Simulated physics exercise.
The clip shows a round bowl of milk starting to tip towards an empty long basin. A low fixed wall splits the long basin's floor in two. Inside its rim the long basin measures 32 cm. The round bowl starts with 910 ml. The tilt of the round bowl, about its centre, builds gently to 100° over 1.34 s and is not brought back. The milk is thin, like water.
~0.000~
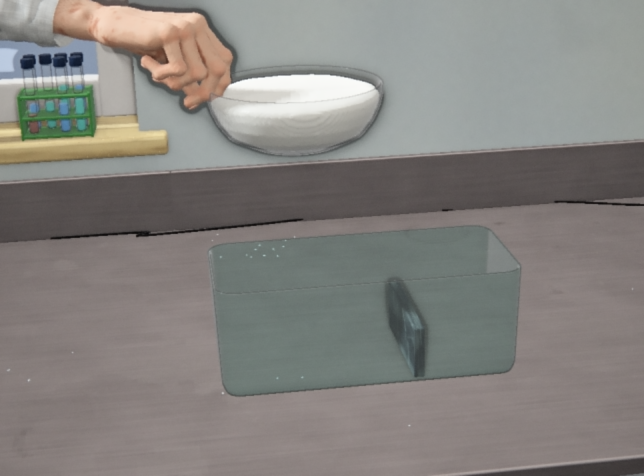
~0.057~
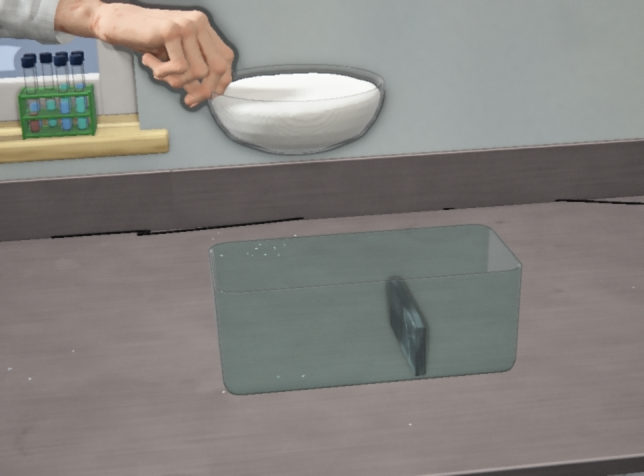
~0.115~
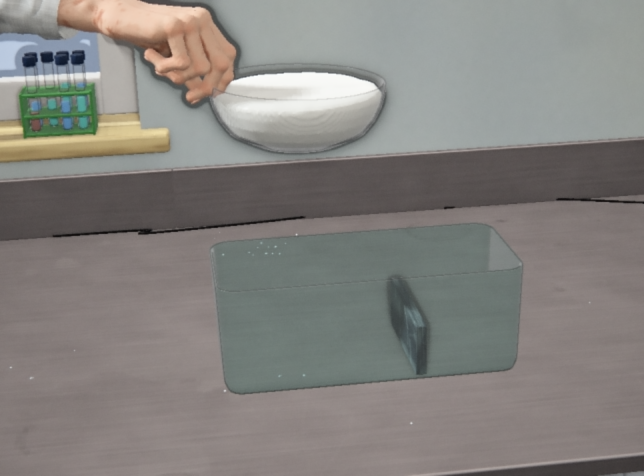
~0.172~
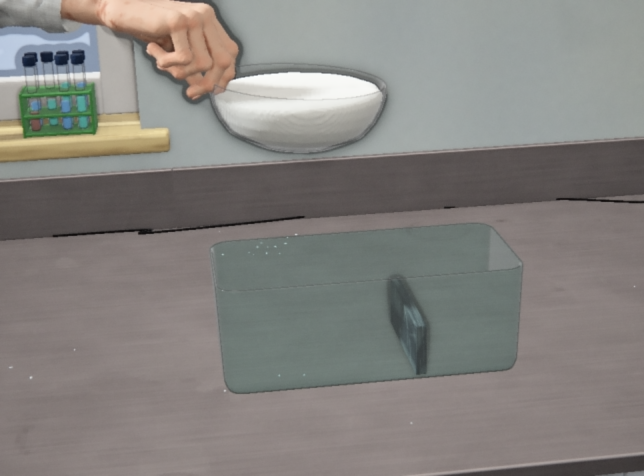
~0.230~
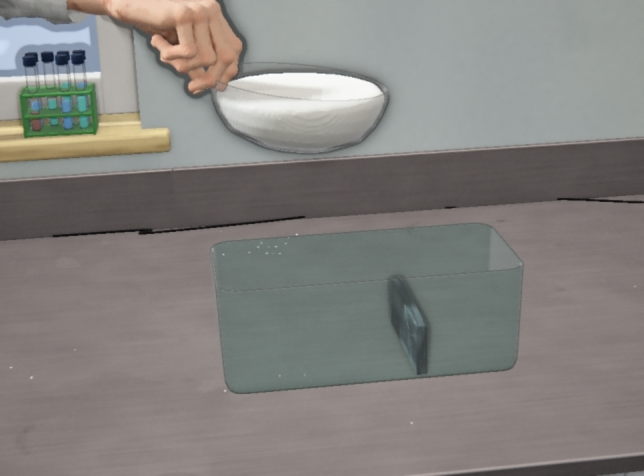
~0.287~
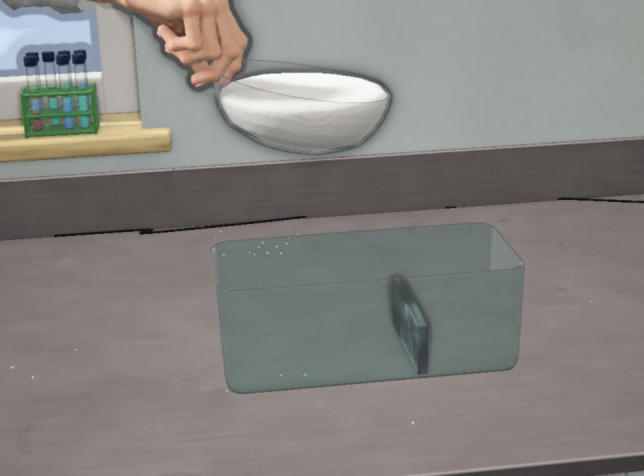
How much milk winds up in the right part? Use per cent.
Roughly 77 per cent is past the wall.
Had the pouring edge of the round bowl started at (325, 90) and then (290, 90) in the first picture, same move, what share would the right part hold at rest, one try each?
In turn about 40 and 0 per cent.
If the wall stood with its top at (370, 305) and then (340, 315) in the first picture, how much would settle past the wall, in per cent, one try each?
In turn about 90 and 95 per cent.
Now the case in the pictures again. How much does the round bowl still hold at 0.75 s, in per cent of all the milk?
Near 34 in a hundred.
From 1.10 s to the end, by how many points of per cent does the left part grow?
Some 7 per cent.
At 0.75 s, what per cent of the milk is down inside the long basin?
Near 26 in a hundred.
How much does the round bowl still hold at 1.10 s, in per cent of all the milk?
About 2 per cent.
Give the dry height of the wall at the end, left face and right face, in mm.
Left about 50 mm, right about 6 mm.
Then, 0.75 s in, the tilt is 60° and 33 per cent is still to pour, 2 is left of the wall and 25 right of it.
Then, 1.10 s in, the tilt is 92° and 2 per cent is still to pour, 14 is left of the wall and 78 right of it.
Then, 1.45 s in, the tilt is 100° and 0 per cent is still to pour, 21 is left of the wall and 77 right of it.
Then, 1.84 s in, the tilt is 100° and 0 per cent is still to pour, 21 is left of the wall and 77 right of it.
Finally, 21 per cent lies left of the wall, 77 right of it and 2 outside.
